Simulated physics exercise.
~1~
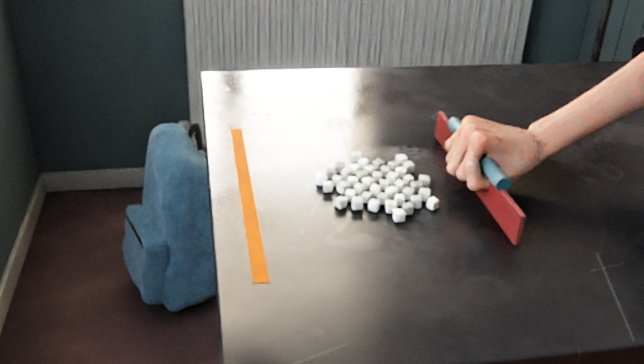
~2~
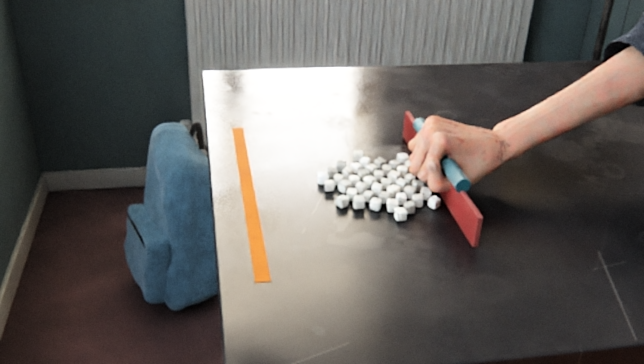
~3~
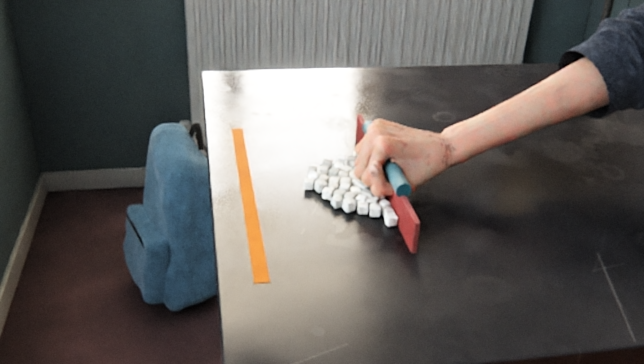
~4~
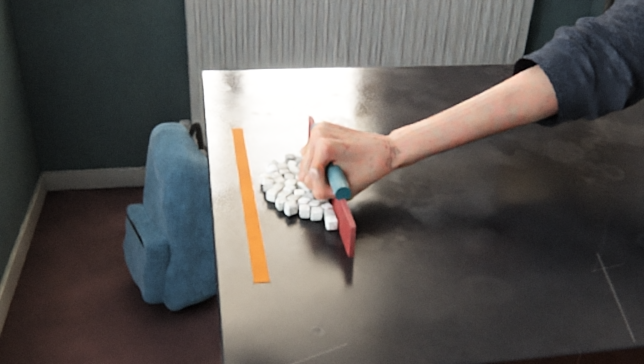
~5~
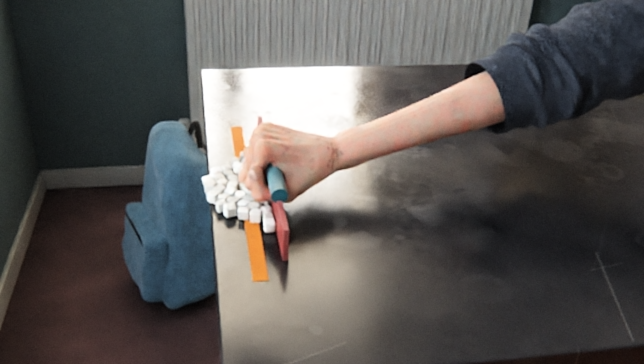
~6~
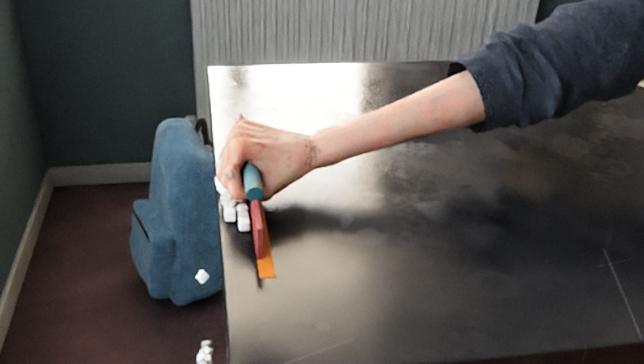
A hand sweeps small white cubes left past orange tape, and some fall off the table.
